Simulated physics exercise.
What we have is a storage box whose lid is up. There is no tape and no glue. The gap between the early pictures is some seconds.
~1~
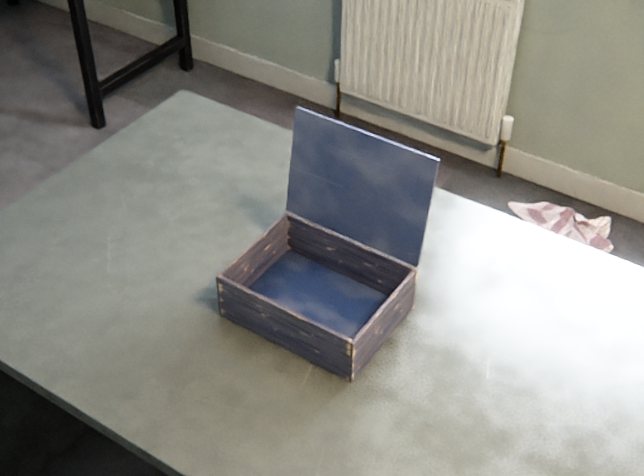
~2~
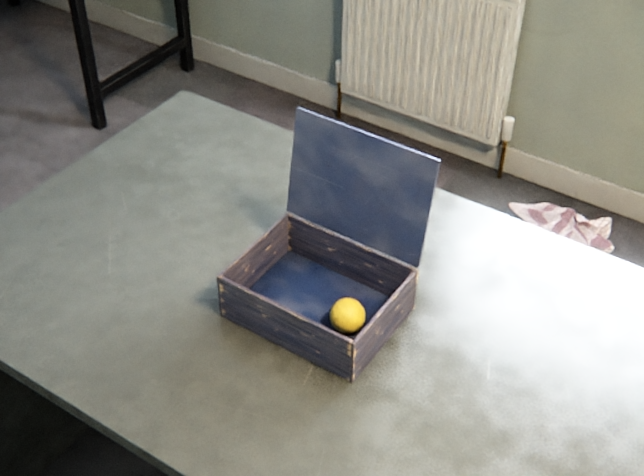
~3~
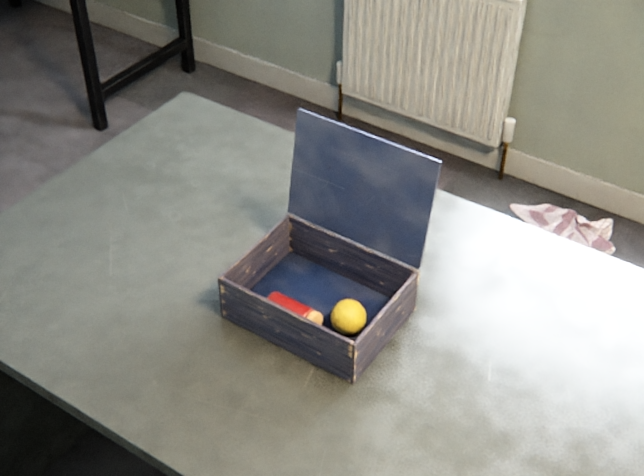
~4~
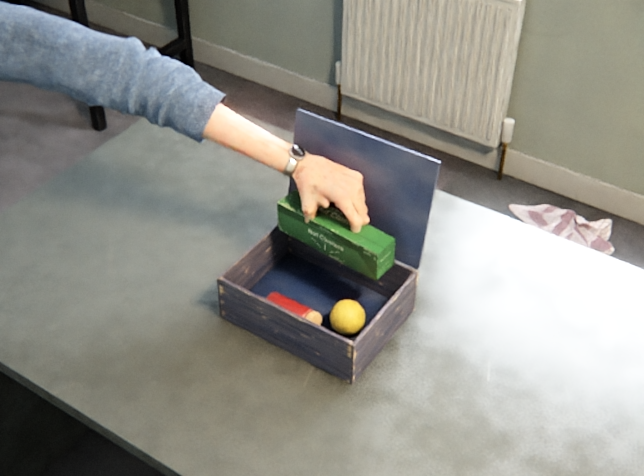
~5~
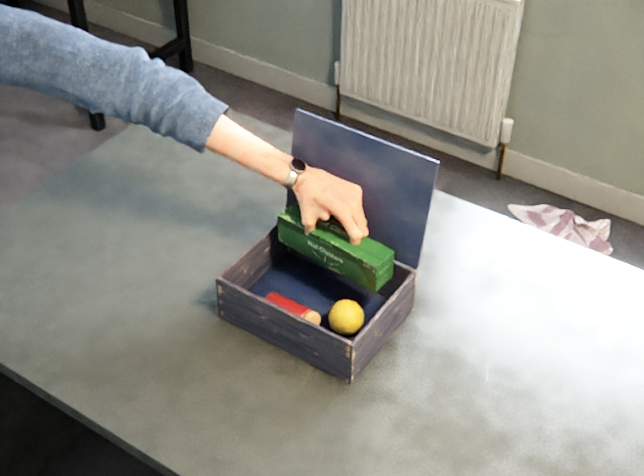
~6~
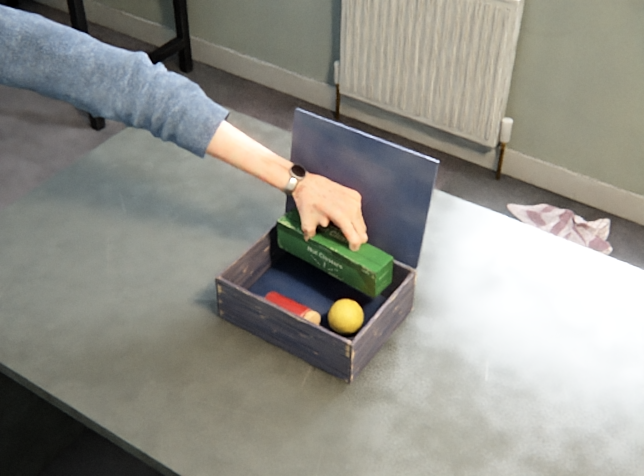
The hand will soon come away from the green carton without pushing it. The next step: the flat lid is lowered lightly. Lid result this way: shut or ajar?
Shut.
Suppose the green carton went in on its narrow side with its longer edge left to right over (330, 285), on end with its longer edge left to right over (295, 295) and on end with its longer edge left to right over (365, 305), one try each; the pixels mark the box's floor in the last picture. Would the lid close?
First, it shuts; second, it stays open; third, it stays open.
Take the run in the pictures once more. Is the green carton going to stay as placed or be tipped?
Result: It remains as it was set.
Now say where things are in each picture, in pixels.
In the first frame, the last thing is not in view yet.
In the second frame, the last thing is not in view yet.
In the third frame, the last thing is not in view yet.
The fourth frame shows coming down; green carton (335, 233).
The fifth frame shows coming down; green carton (335, 245).
The sixth frame shows put in, still held; green carton (334, 251).
Then, 0.90 s past the last view, lid starting down; green carton displaced a little near (333, 278).
Then, 1.50 s past the last view, lid 66° above the rim; green carton displaced a little near (333, 278).
Then, 1.80 s past the last view, lid 43° above the rim; green carton displaced a little near (333, 278).
Then, 2.10 s past the last view, lid 16° above the rim; green carton displaced a little near (333, 278).
Finally, lid shut; moved from the start, green carton; the other 2 still in place. Final places as the last picture's camera would see them, green carton near (333, 278).
